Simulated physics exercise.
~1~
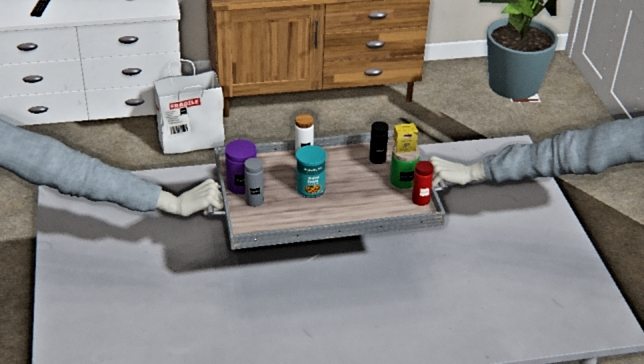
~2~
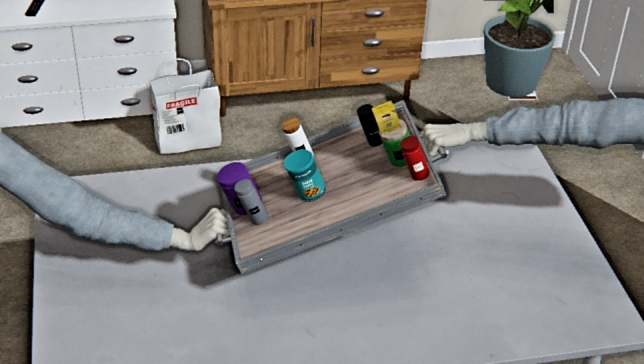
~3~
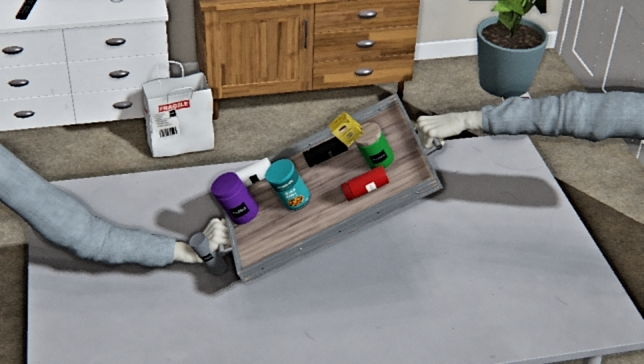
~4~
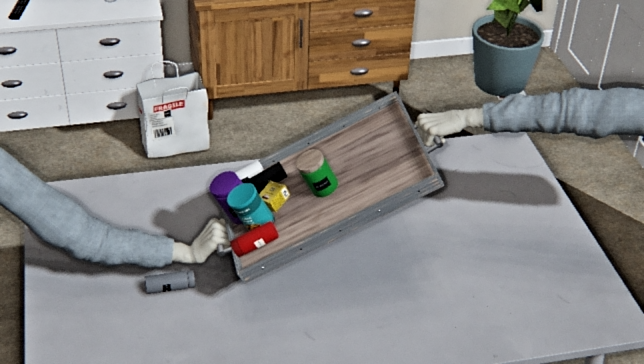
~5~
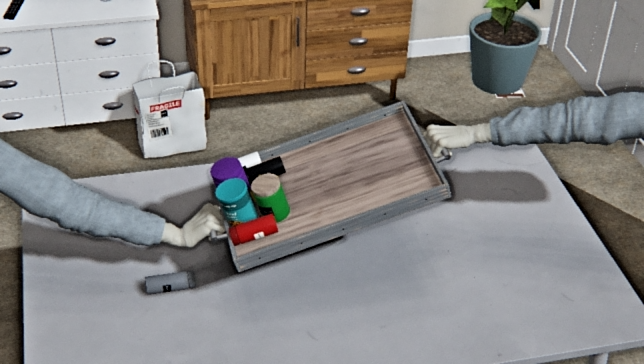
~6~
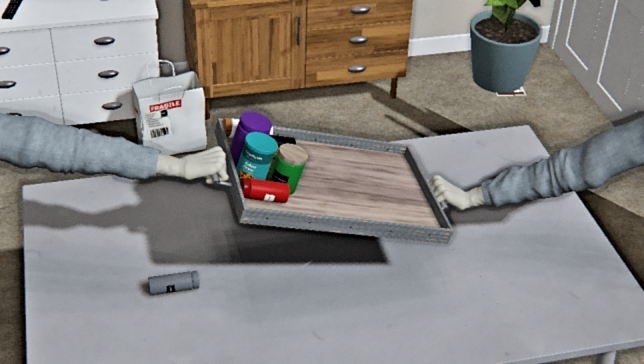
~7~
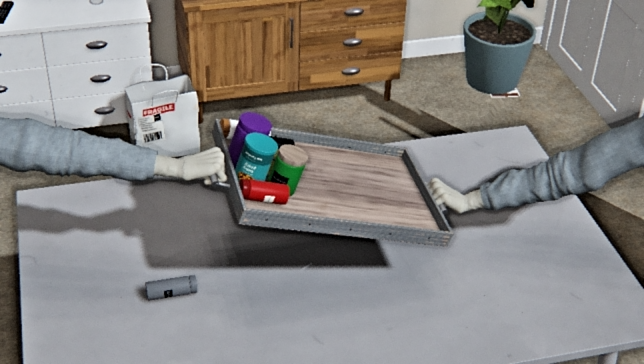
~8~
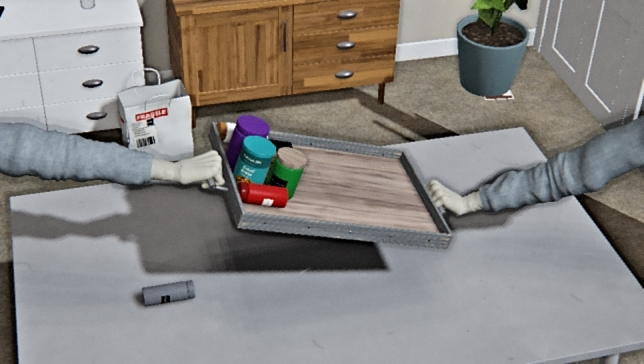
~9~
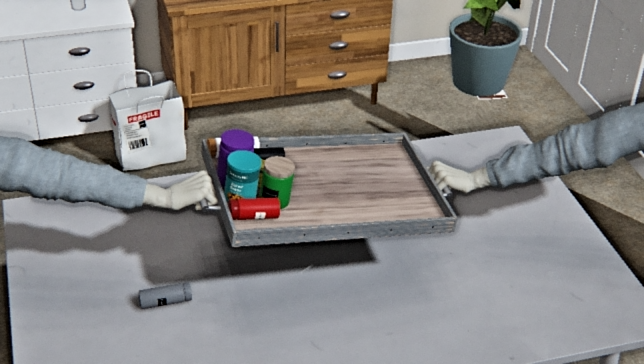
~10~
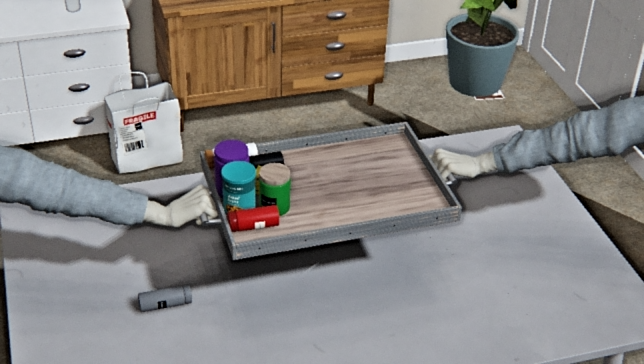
Tray tilting left in two hands, jars and shakers sliding and toppling, grey shaker dropping onto the table and lying there.
